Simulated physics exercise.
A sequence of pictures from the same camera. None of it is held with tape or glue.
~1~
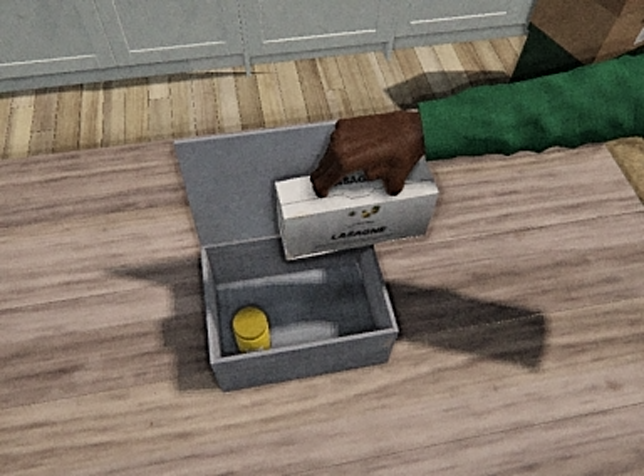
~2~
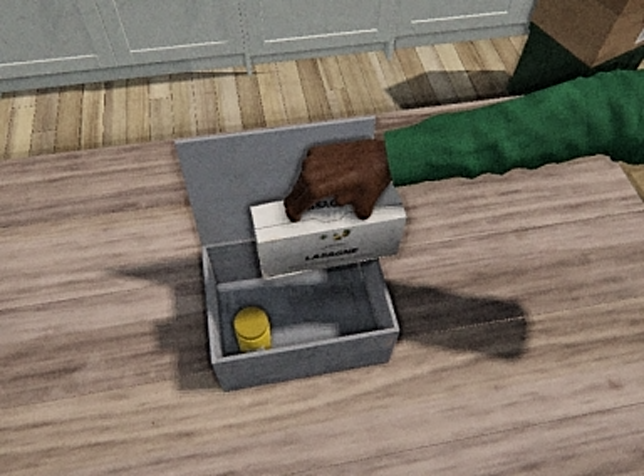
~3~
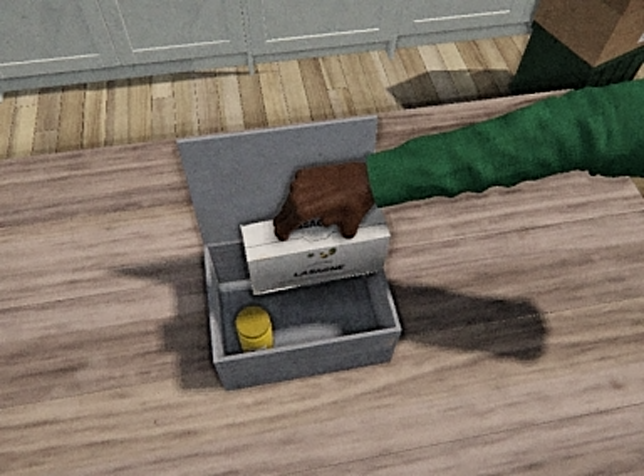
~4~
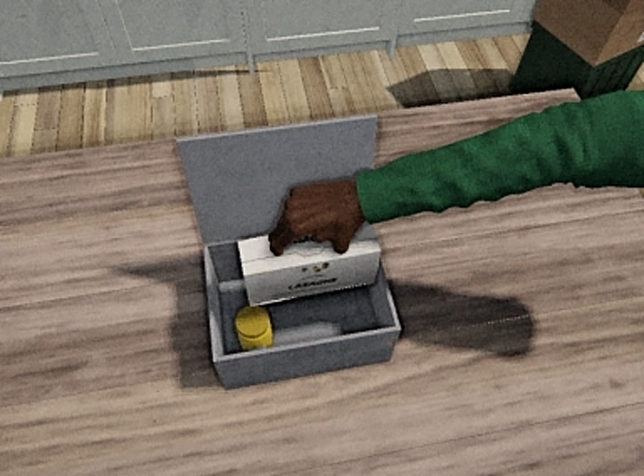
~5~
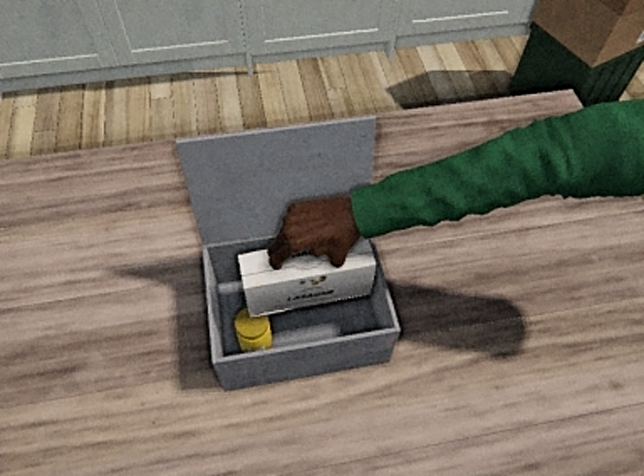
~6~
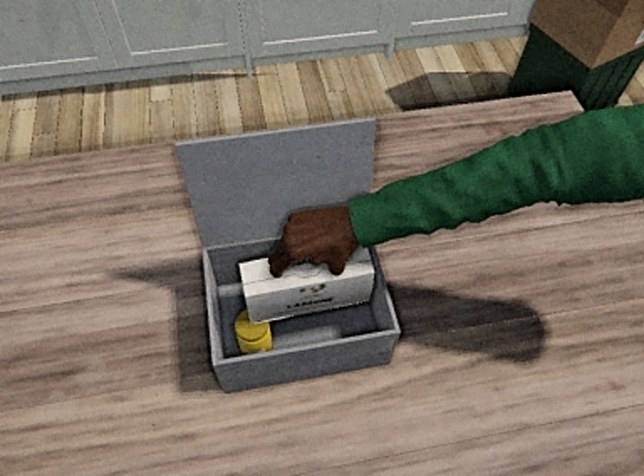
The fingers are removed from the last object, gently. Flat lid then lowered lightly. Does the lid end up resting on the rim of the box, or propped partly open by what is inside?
The lid is going to go down completely.
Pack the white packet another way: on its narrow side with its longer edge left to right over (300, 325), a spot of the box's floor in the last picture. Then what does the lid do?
Well, in that case it fits down fine.
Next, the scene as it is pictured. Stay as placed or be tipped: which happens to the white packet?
It tips.
Then, 0.90 s later than the last frame, lid starting down; white packet on its side near (282, 299); yellow shaker moved a little.
Then, 1.70 s later than the last frame, lid 45° above the rim; white packet on its side near (282, 299); yellow shaker moved a little.
When it is over, lid shut; lying over in the box, white packet; yellow shaker as before. End places, in pixels of the last picture, white packet near (282, 299).
